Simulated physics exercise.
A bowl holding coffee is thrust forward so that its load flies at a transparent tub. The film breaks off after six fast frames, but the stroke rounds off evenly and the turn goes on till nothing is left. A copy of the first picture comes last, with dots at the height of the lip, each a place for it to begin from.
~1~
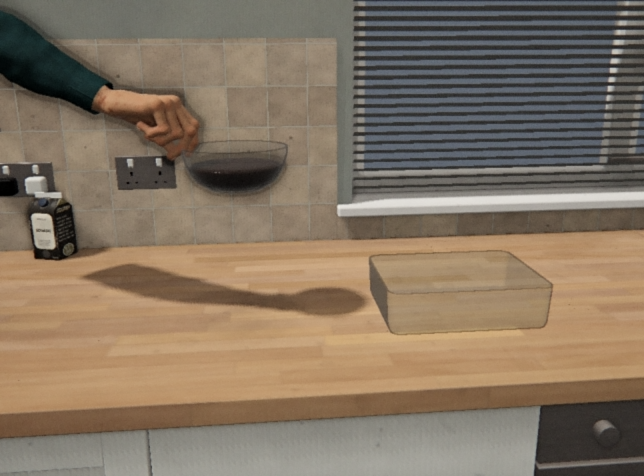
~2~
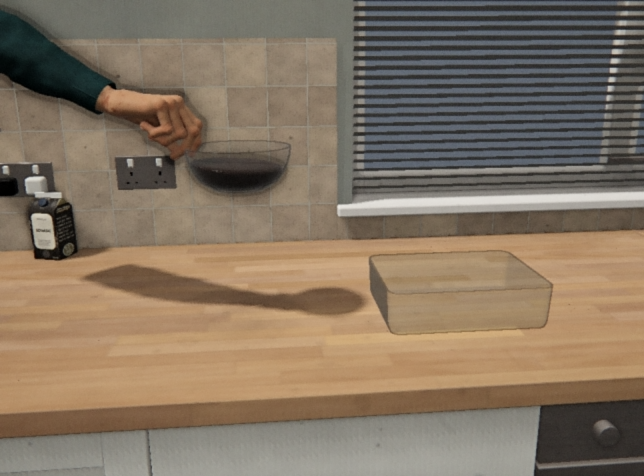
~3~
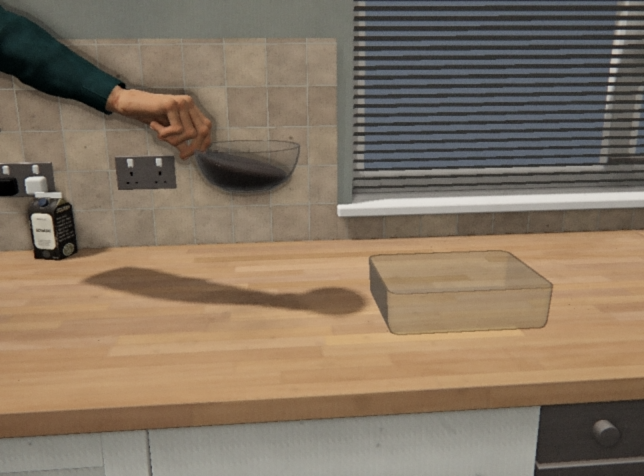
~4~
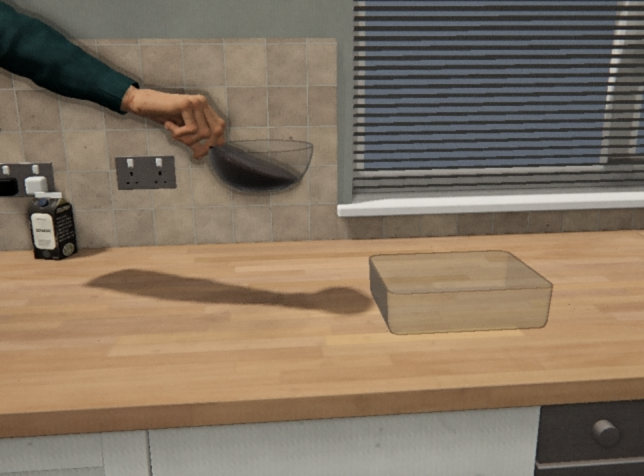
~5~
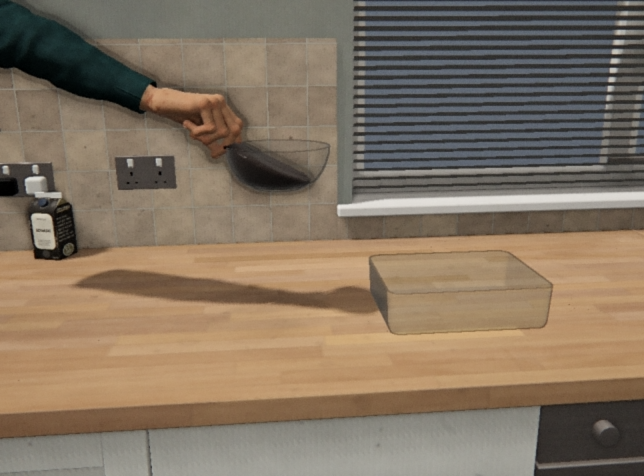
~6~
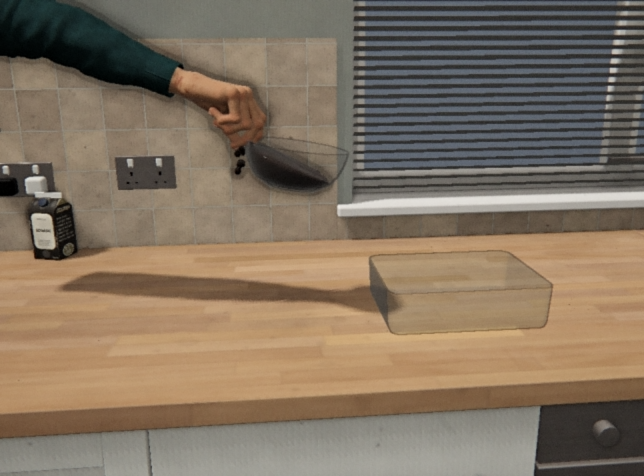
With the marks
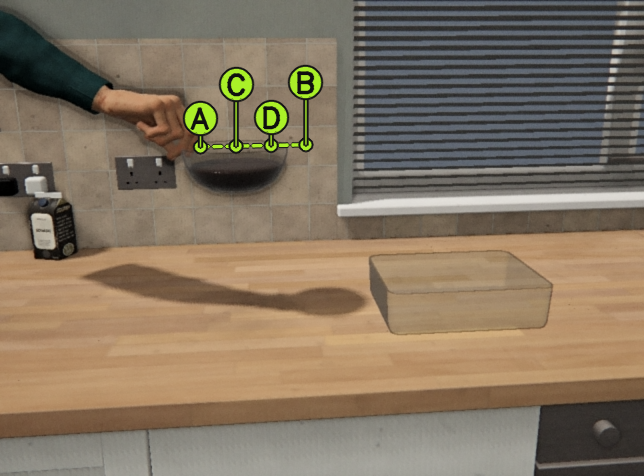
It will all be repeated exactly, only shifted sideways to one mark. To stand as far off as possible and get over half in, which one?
Place C just does it.
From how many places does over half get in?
Three of them.
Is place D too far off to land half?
No, not at all.
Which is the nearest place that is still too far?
The answer is A.
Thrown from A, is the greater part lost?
Yes.
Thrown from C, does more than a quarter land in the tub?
Yes, it does.
In lime, A at (200, 146); B at (305, 144); C at (236, 146); D at (271, 145).
With A, about 36 % lands in the tub, 58 % falls short and 6 % goes beside or beyond.
With B, about 80 % lands in the tub, 10 % falls short and 10 % goes beside or beyond.
With C, about 65 % lands in the tub, 23 % falls short and 12 % goes beside or beyond.
With D, about 72 % lands in the tub, 11 % falls short and 17 % goes beside or beyond.
